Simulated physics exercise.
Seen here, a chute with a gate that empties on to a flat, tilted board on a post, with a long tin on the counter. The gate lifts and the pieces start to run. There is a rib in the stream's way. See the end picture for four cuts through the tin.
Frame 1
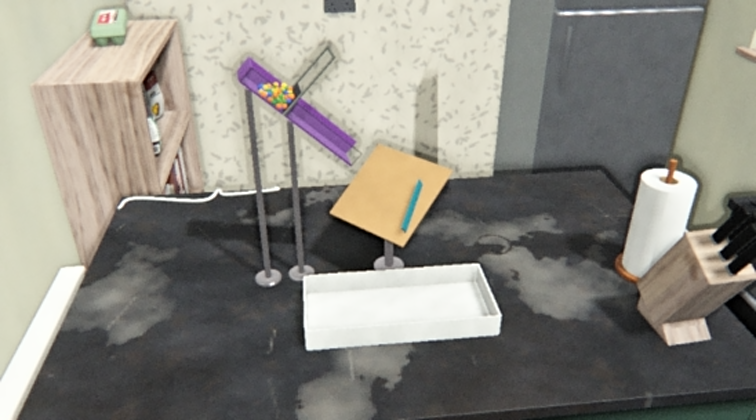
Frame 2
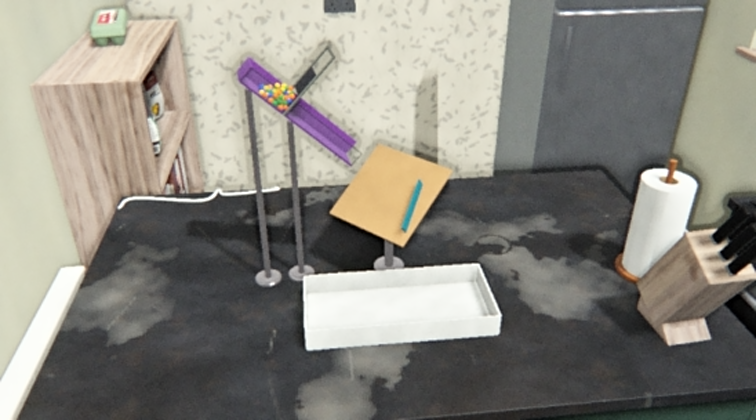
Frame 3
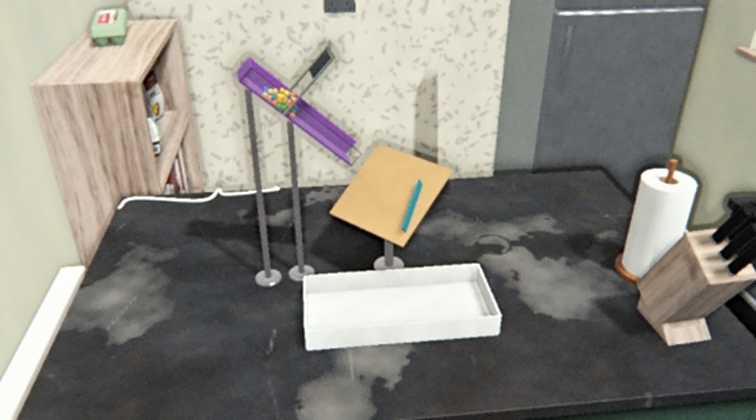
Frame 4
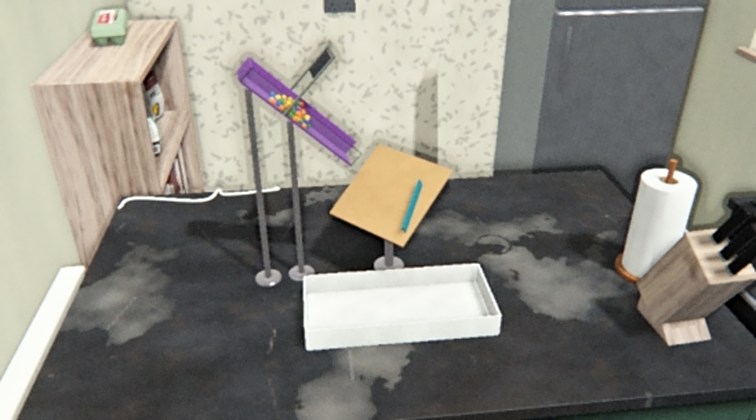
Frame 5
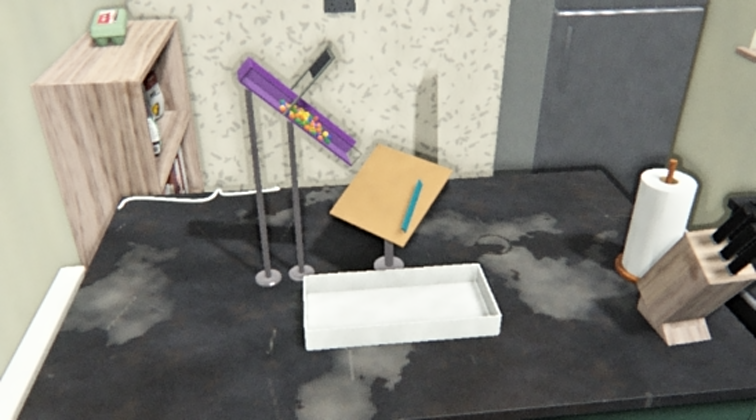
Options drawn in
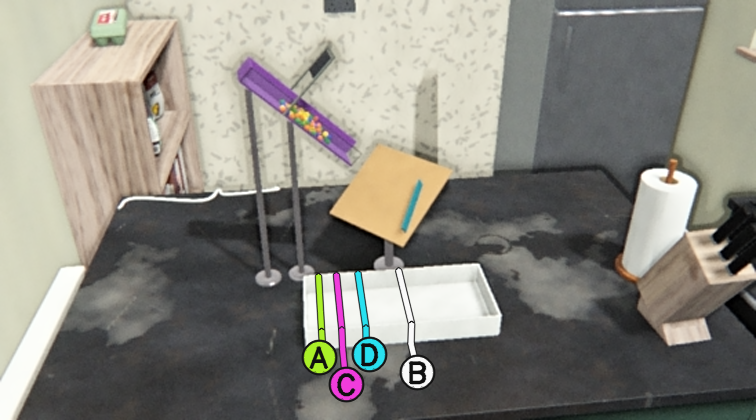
Colorful beads slide down a sloping purple chute toward its lower right end above a tilted board.
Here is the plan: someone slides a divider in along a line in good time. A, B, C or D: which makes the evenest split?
D is best.
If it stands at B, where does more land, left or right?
Left.
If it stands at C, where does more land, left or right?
Right.
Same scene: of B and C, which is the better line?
C.
On the marked copy, line A crosses the front rim at (321, 330); line B crosses the front rim at (411, 323); line C crosses the front rim at (341, 328); line D crosses the front rim at (365, 326).
Choosing A, of what is caught, about a tenth on the left of the divider, almost all on the right.
Choosing B, of what is caught, every piece on the left of the divider, not one piece on the right.
Choosing C, of what is caught, about a tenth on the left of the divider, the larger part on the right.
Choosing D, of what is caught, roughly a third on the left of the divider, roughly two thirds on the right.
